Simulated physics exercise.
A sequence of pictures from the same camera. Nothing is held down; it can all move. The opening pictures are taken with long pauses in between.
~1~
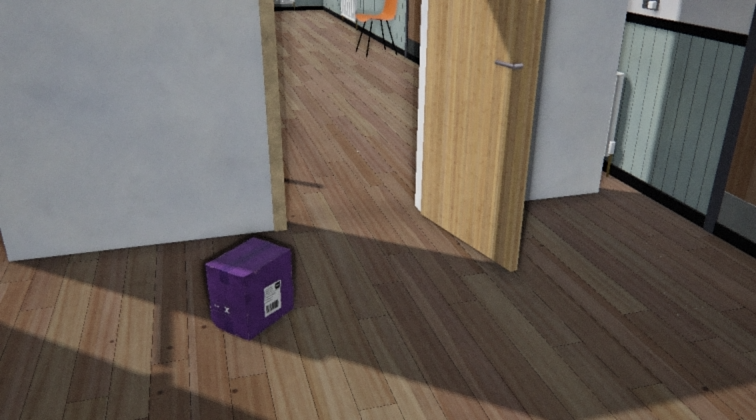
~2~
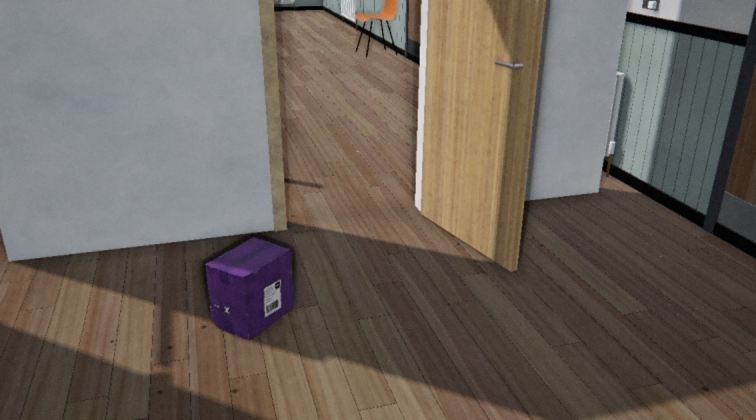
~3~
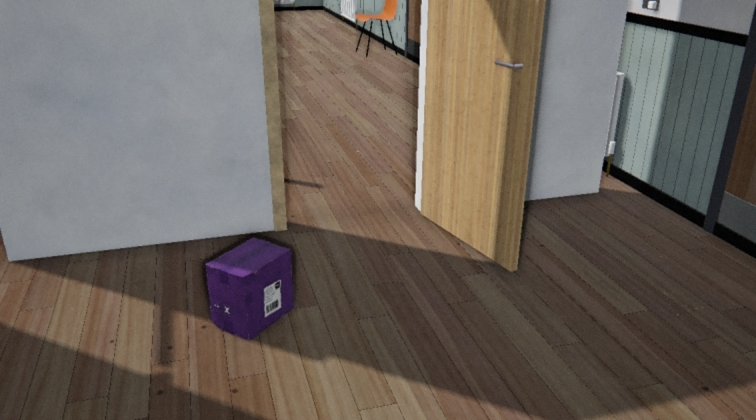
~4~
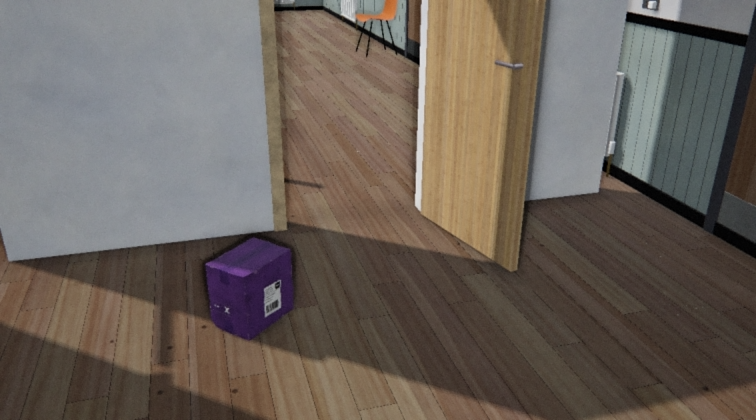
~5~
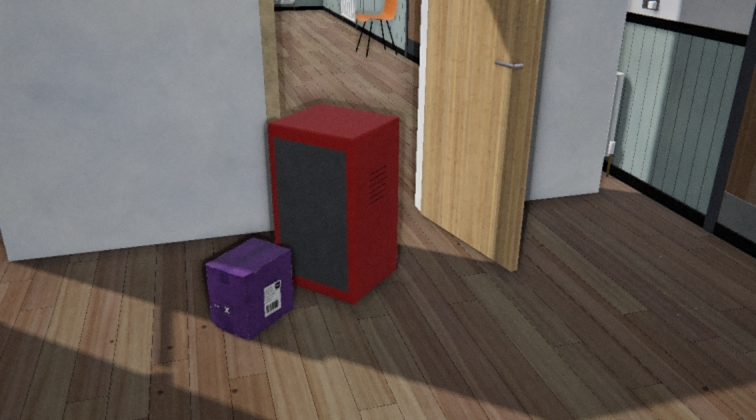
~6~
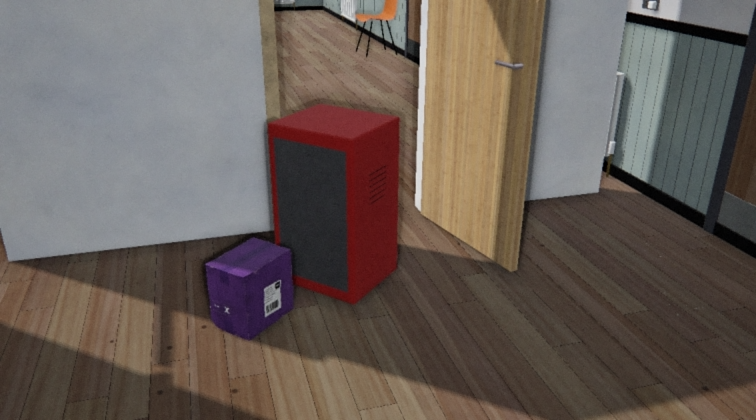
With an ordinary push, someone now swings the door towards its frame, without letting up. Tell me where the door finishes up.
Seems the door hangs open at the end.
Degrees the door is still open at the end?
About 60°.
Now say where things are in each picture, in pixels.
In the first picture, door wide open and still; purple box (251, 287).
In the second picture, door wide open and still; purple box (251, 287).
In the third picture, door wide open and still; purple box (251, 287).
In the fourth picture, door wide open and still; purple box (251, 287).
In the fifth picture, door wide open and still; purple box (251, 287).
In the sixth picture, door wide open and still; red appliance (337, 201); purple box (251, 287).
Then, 0.40 s on from there, door 95° open.
Then, 0.70 s on from there, door 80° open.
Then, 1.00 s on from there, door 62° open.
In the end, door 60° open; both unmoved. At the end, from the last picture's camera, red appliance near (335, 201).
